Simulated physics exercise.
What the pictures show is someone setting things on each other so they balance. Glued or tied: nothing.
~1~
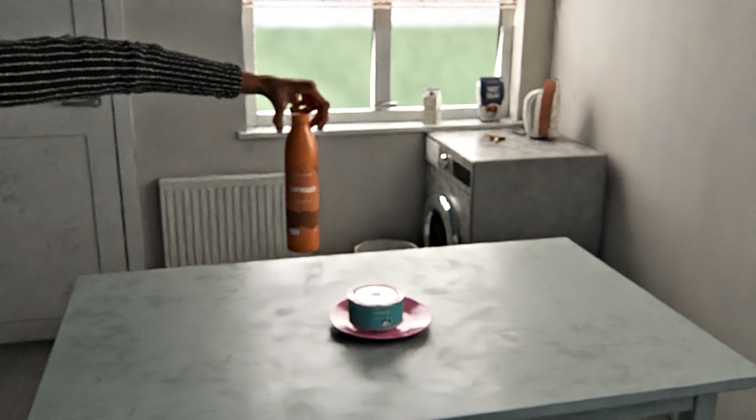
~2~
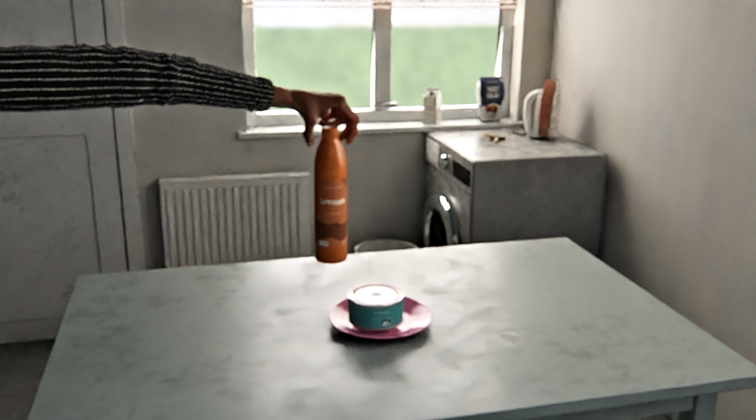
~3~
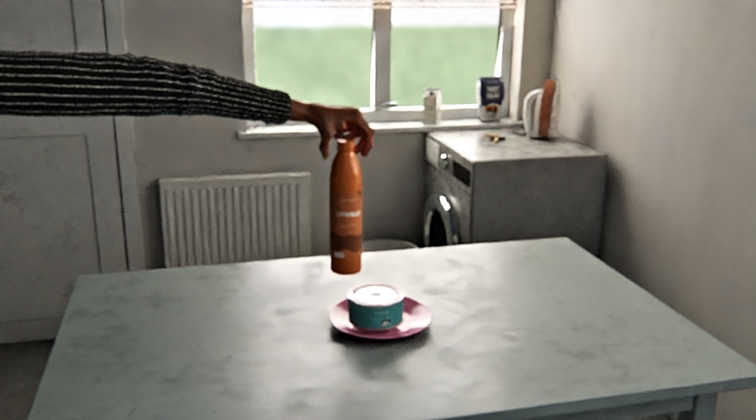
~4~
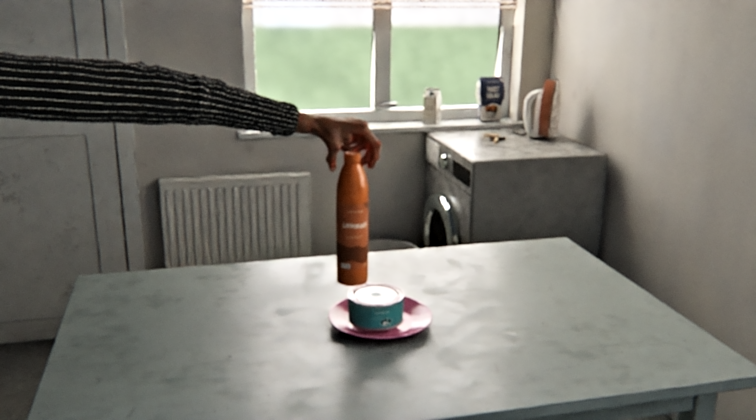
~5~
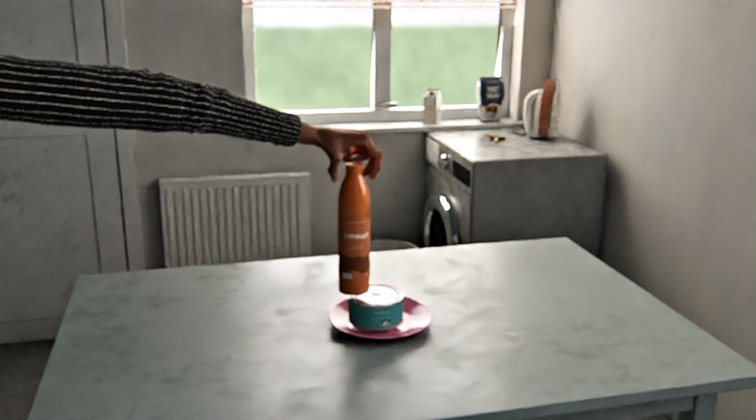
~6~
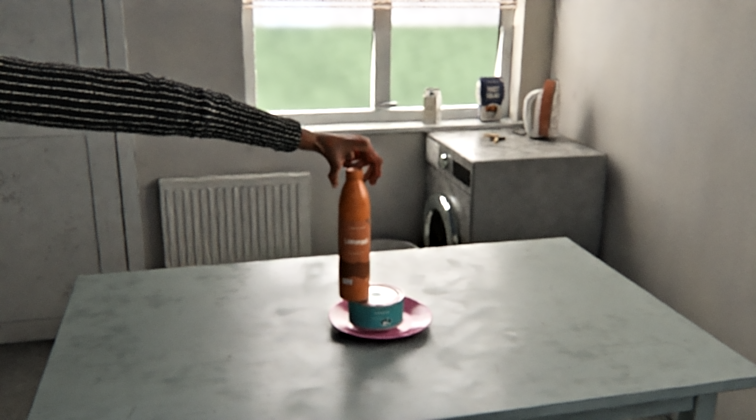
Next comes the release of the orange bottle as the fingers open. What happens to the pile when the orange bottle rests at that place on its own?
It is going to stay in one piece.
Then, 0.40 s after the last picture, nothing has stirred.
Then, 1.20 s after the last picture, orange bottle resting near (354, 235).
At rest, all 3 in place. Seen from the same camera at the end, orange bottle near (354, 235). The pile keeps its balance.
